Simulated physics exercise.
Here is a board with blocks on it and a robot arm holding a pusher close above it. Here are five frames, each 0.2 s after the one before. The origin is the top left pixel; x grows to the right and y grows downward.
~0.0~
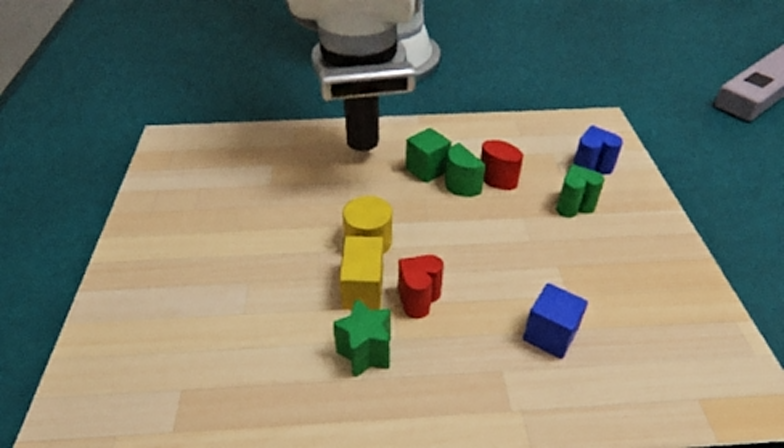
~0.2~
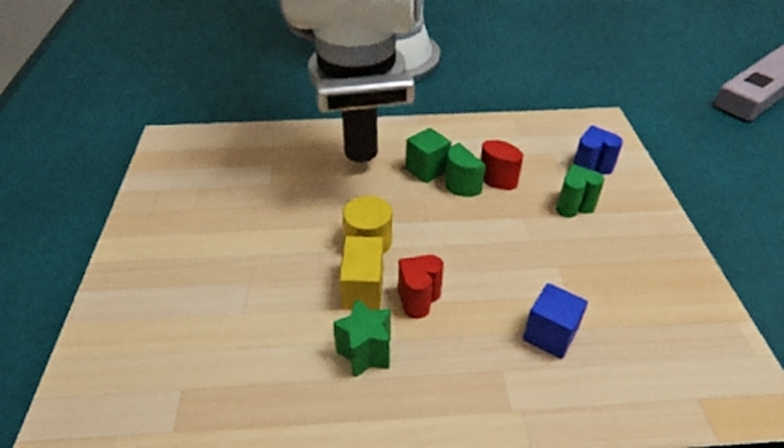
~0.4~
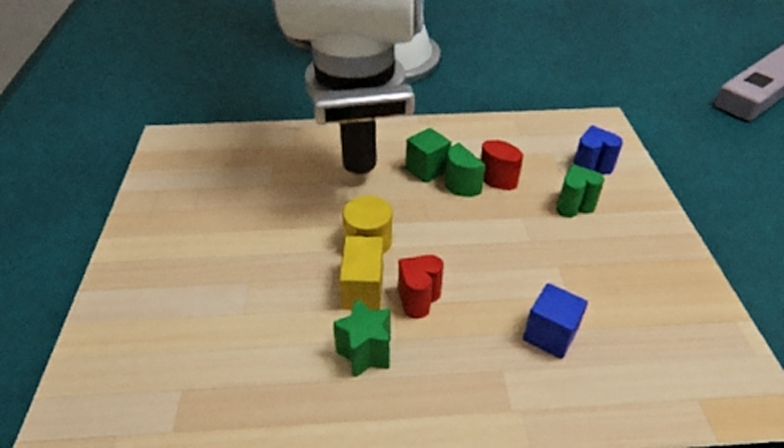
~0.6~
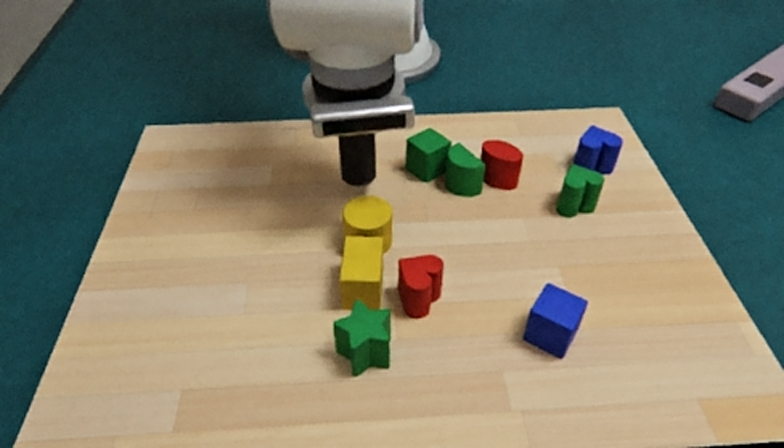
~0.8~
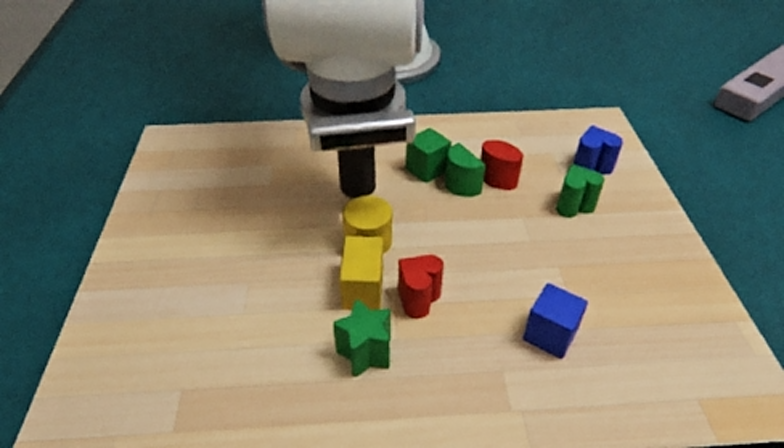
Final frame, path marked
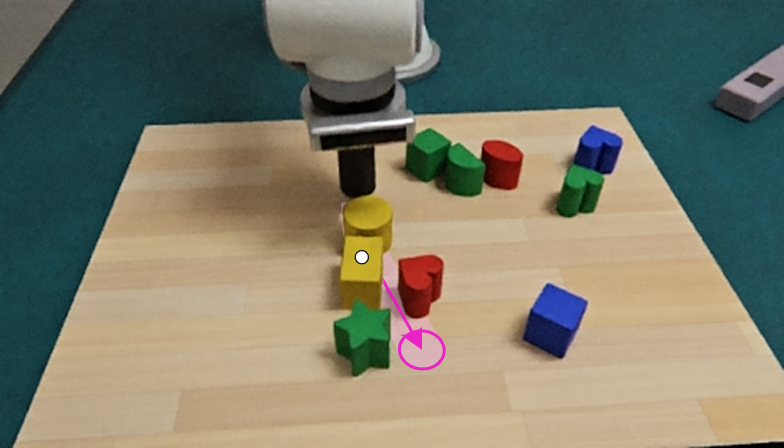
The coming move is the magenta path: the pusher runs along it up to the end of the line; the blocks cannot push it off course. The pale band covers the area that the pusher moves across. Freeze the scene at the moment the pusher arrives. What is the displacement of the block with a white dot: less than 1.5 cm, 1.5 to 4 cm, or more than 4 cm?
The distance will be above 4 cm.
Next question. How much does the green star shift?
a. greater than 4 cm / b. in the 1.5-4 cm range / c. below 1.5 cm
The one that fits is b, in the 1.5-4 cm range.
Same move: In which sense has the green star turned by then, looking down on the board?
The sense of turning is anti-clockwise.
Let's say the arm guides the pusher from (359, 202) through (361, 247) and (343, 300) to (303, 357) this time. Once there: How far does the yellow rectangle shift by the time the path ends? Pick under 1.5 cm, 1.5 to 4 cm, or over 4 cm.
The block winds up beyond 4 cm from where it is now.
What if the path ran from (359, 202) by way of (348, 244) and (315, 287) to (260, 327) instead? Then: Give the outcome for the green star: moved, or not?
It gets displaced.
The drawn path runs from (359, 202) by way of (377, 269) to (422, 349); the dot is on the yellow rectangle.
The first path, step by step. One third of the way, pusher (366, 232); yellow rectangle (364, 289), turned 30° clockwise; green star (361, 336), turned 20° anticlockwise; yellow disc (385, 246); red heart-shaped block (424, 271).
Two thirds of the way, pusher (391, 280); yellow rectangle (356, 313), turned 55° clockwise; green star (355, 359), turned 45° anticlockwise; yellow disc (418, 298); red heart-shaped block (467, 295), turned 85° anticlockwise.
At the end, pusher (423, 335); yellow rectangle (356, 314), turned 60° clockwise; green star (355, 359), turned 45° anticlockwise; yellow disc (462, 356); red heart-shaped block (475, 297), turned 100° anticlockwise.
